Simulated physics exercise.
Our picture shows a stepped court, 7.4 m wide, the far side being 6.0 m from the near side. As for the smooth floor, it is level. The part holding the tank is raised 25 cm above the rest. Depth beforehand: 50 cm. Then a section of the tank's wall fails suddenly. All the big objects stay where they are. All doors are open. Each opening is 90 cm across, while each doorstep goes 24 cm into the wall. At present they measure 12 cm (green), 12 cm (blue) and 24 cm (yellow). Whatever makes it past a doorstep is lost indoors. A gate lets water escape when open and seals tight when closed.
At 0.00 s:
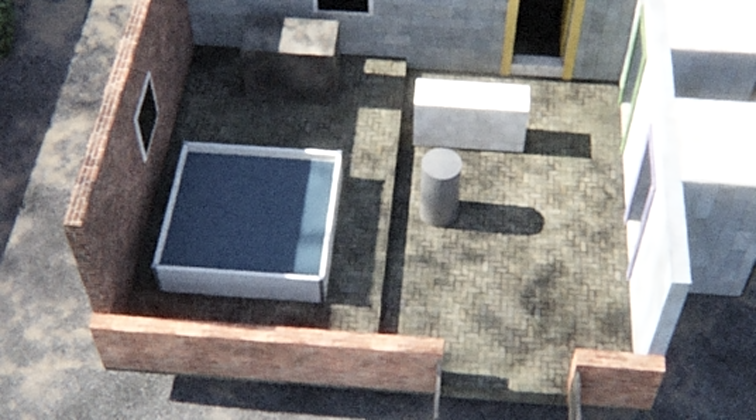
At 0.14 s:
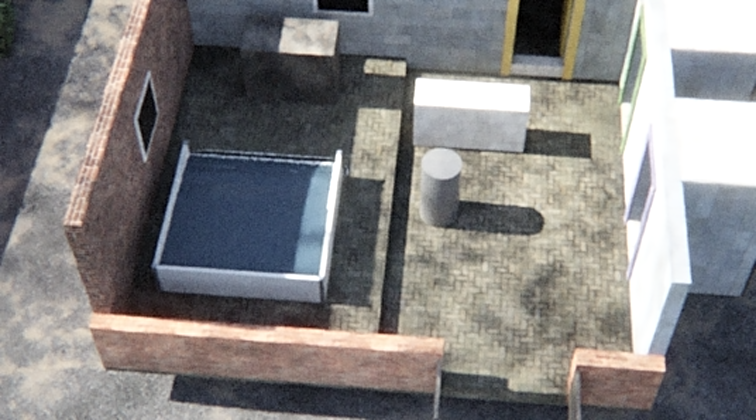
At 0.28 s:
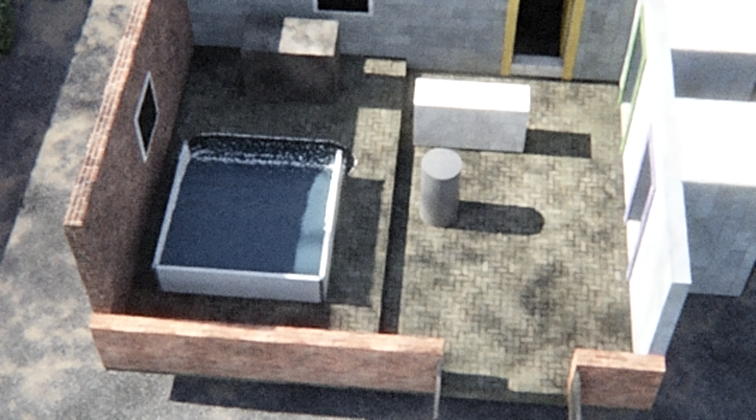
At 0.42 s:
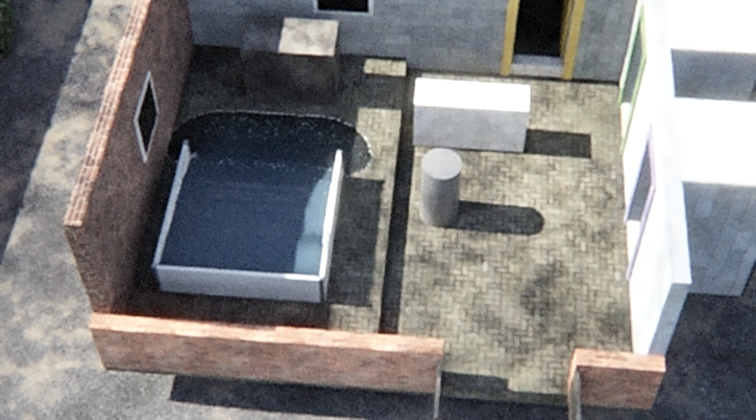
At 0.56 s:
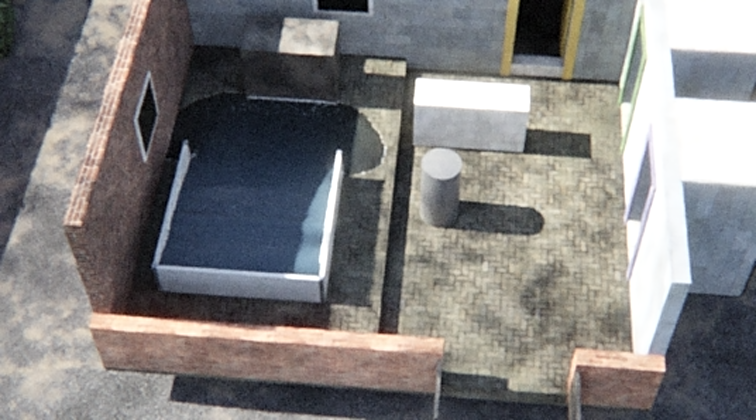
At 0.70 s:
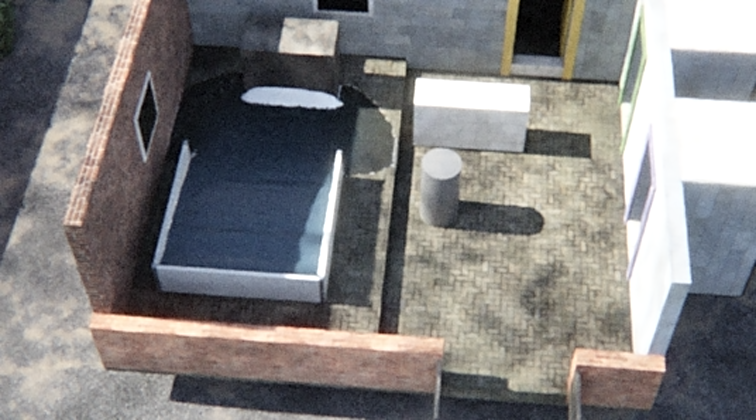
Dark water pouring from the opened far side of a square tank in a walled courtyard, spreading across paving to a block.
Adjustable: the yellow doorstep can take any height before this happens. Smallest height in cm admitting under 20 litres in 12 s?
Roughly 8 centimetres.
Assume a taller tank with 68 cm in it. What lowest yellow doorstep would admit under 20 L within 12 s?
10.5 cm.
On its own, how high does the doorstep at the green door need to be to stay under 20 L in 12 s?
At the green door it takes roughly 20 centimetres.
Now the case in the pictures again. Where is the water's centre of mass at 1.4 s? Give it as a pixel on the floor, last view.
(261, 189), roughly.
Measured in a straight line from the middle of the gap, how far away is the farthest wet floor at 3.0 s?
Around 6.4 m out.
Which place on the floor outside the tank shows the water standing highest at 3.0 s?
At about pixel (188, 76).
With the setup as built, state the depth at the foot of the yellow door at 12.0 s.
It works out to about 7.0 centimetres deep.
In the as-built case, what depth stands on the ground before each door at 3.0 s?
Depths in cm: Green 0, blue 0, yellow 7.
After 1.4 s water covers 20 % of the floor, deepest (37 cm) near (287, 114); it has not reached the yellow door.
After 3.0 s water covers 40 % of the floor, deepest (37 cm) near (188, 76); 7 cm at the yellow door, 0 litres in over its 24 cm doorstep.
After 12.0 s water covers 95 % of the floor, deepest (12 cm) near (412, 70); 7 cm at the yellow door, 0 litres in over its 24 cm doorstep.
At the yellow door as built, the water arrived by 2.3 s and peaked near 12 cm at 9.0 s.
Run again over the same 12 s with other heights there, 36 litres in over 6.5 cm, 7 litres over 10 cm. The limit of 20 litres is kept from about 8 cm up.
